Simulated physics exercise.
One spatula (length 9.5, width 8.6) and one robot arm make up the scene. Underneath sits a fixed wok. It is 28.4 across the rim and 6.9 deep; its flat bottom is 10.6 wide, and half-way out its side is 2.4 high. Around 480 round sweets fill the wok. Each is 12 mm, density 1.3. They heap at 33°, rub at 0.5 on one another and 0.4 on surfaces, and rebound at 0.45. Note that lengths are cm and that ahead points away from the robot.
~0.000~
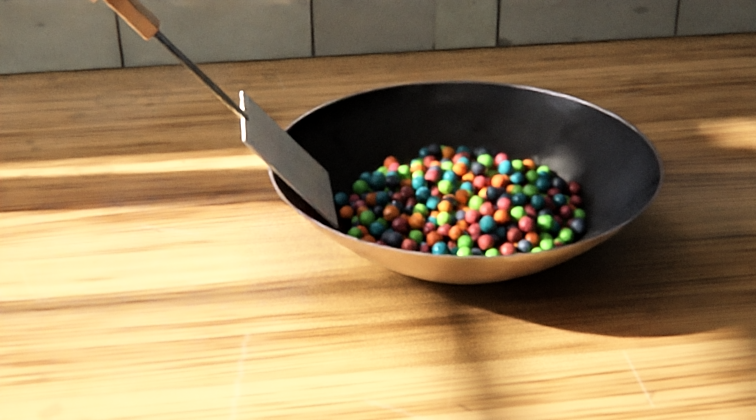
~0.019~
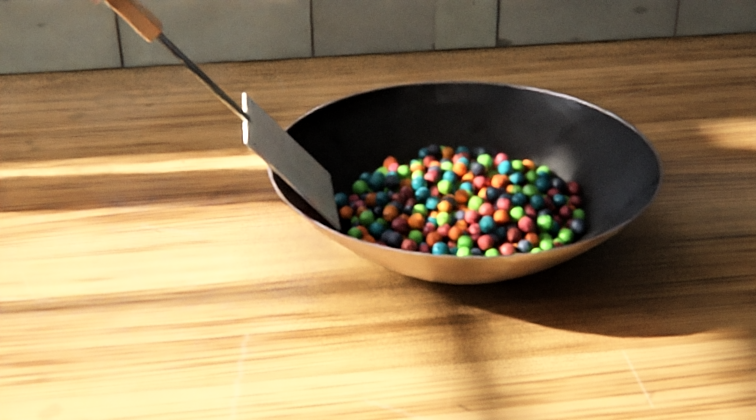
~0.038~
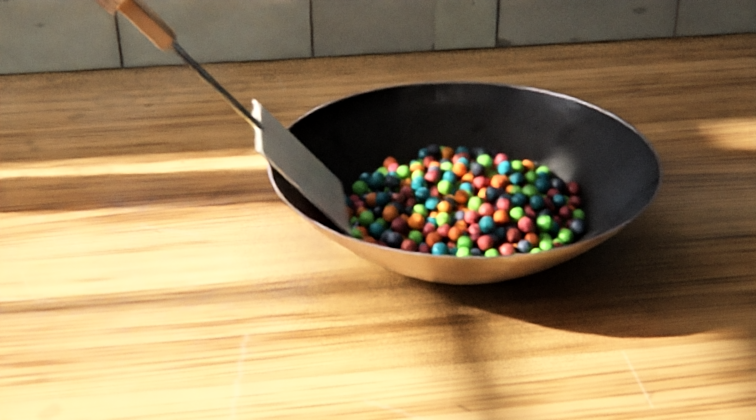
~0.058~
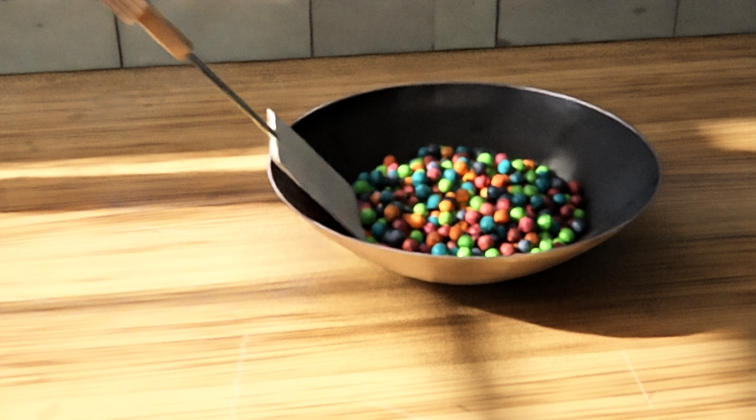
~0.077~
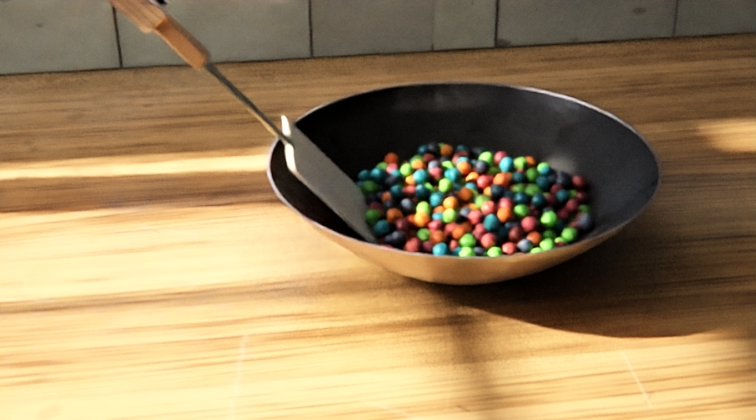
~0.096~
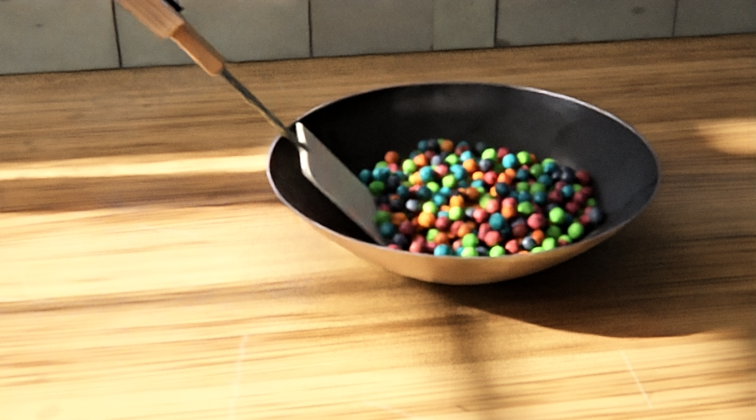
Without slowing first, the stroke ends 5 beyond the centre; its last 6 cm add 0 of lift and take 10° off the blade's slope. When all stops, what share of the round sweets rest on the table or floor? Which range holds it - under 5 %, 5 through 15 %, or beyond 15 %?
The range under 5 % holds it.
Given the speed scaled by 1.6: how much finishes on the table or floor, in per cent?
Near 0 in a hundred.
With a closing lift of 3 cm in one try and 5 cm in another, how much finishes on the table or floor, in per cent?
First try around 0 percent, second try around 0 percent.
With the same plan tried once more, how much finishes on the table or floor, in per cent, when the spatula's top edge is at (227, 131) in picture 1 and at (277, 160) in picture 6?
Some 0 percent ends up on the table or floor.
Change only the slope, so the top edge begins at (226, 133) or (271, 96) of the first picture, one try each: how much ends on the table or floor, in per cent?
About 0 and 0 per cent.
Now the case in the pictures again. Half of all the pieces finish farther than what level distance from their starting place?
Somewhere near 5 centimetres, I reckon.
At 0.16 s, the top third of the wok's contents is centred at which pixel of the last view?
Near (529, 187).
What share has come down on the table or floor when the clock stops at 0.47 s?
Roughly 0 percent of it.
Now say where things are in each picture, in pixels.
In the first picture, spatula top edge at (242, 115), sloping 50°; upper third of the load around (465, 200), from x 340 to 580, top at y 150; 482 in the wok.
In the second picture, spatula top edge at (245, 117), sloping 50°; upper third of the load around (464, 200), from x 340 to 580, top at y 150.
In the third picture, spatula top edge at (257, 125), sloping 50°; upper third of the load around (464, 200), from x 345 to 580, top at y 150.
In the fourth picture, spatula top edge at (273, 134), sloping 50°; upper third of the load around (464, 200), from x 350 to 580, top at y 150.
In the fifth picture, spatula top edge at (288, 142), sloping 50°; upper third of the load around (473, 198), from x 360 to 585, top at y 150.
In the sixth picture, spatula top edge at (302, 148), sloping 50°; upper third of the load around (481, 195), from x 365 to 595, top at y 145; 482 in the wok.
By 0.16 s, sloping 50°, highest piece 5 above the table; 482 in the wok.
By 0.23 s, sloping 45°, highest piece 6 above the table; 482 in the wok.
By 0.47 s, sloping 40°, highest piece 7 above the table; 482 in the wok.
By 1.52 s, sloping 40°, highest piece 7 above the table; 482 in the wok.
Final count, 482 in the wok. That is 0 % on the table or floor.
